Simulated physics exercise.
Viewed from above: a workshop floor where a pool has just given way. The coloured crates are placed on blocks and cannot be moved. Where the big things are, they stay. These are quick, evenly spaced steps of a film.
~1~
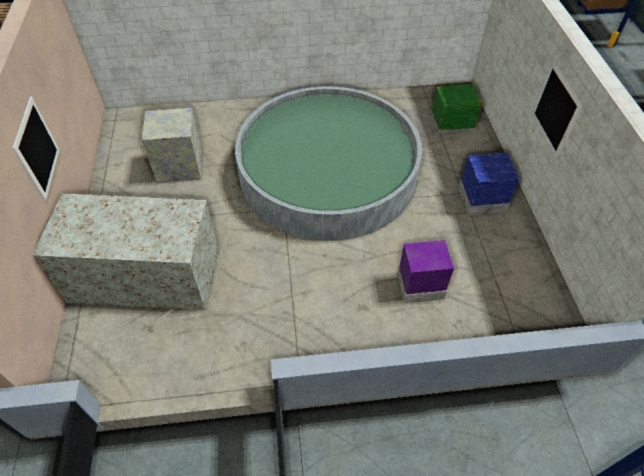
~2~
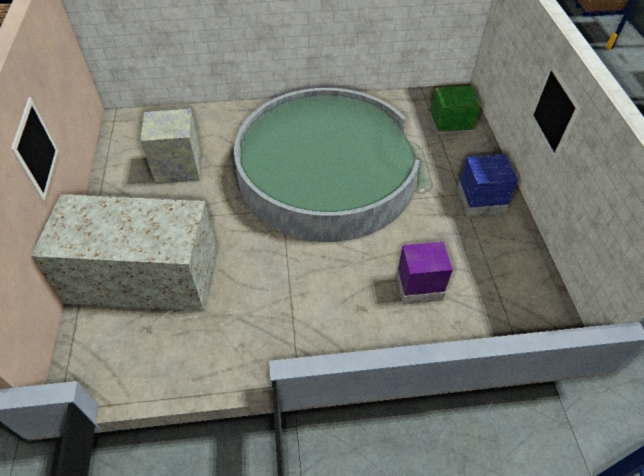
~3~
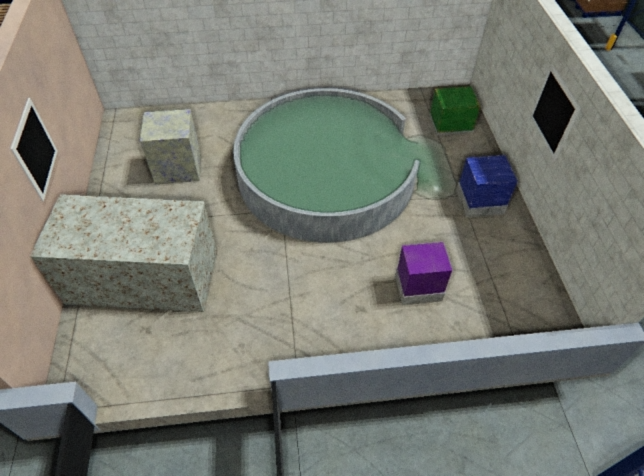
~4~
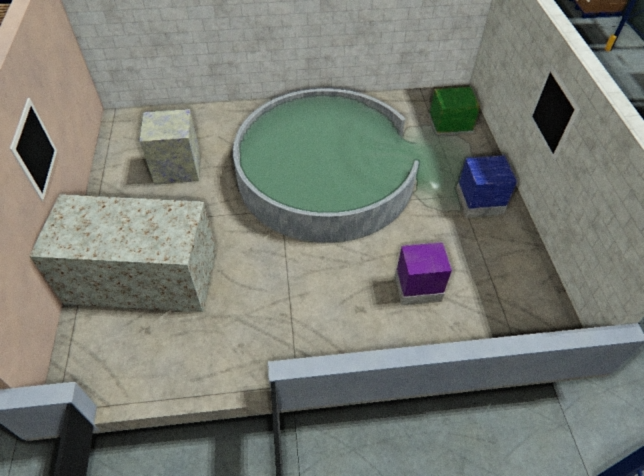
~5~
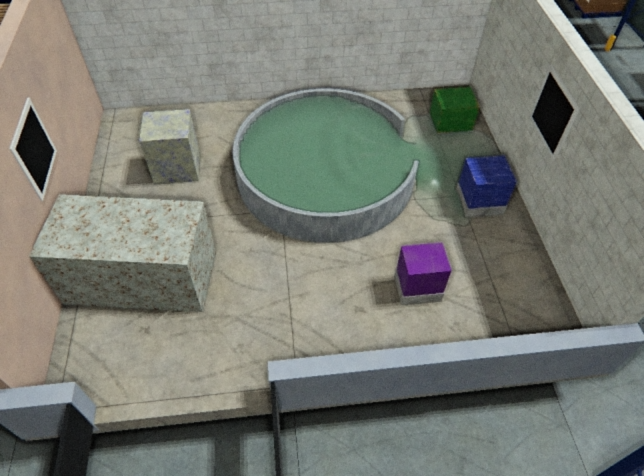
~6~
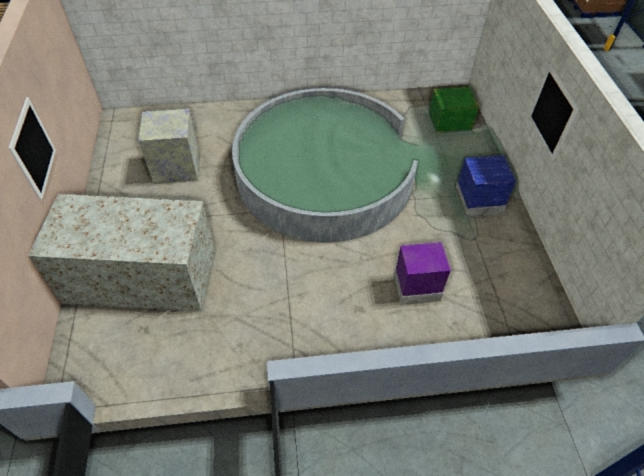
A large round tank of still green water stands toward the back of a walled workshop floor, seen from above by a camera that barely moves. Two speckled stone-like blocks sit at left, and green, blue and purple boxes at right. A gap opens in the tank's right rim, and water pours out, spreading in a thin sheet across the floor around the blue box.
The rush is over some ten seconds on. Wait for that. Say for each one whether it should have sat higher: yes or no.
Purple crate - no; blue crate - yes; green crate - yes.
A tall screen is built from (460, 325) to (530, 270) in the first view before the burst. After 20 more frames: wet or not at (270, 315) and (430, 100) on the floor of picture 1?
In order, I'd call them bare and inundated.
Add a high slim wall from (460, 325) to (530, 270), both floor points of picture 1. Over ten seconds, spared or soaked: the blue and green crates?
My reading: Blue takes water; green takes water.
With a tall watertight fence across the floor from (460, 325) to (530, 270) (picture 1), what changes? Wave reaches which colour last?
The purple-painted one.
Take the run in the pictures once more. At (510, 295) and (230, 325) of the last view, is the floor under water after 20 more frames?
Swamped; unflooded.
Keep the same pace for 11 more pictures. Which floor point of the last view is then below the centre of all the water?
Somewhere near (368, 172).
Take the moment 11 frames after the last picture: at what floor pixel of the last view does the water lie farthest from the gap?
The front's farthest point is close to (590, 351).
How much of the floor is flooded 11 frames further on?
It comes out near 30 percent.
A moment on, water covers 15 % of the floor; the purple crate water round its plinth, the blue crate water round its plinth, the green crate water round its plinth.
Next, water covers 30 % of the floor; the purple crate water round its plinth, the blue crate water round its plinth, the green crate water round its plinth.
Then, water covers 40 % of the floor; the purple crate water round its plinth, the blue crate water round its plinth, the green crate water round its plinth.
Later, water covers 80 % of the floor; the purple crate water round its plinth, the blue crate water round its plinth, the green crate water round its plinth.
In the end, water covers 100 % of the floor; the purple crate stayed above the water, the blue crate was topped, the green crate was topped.
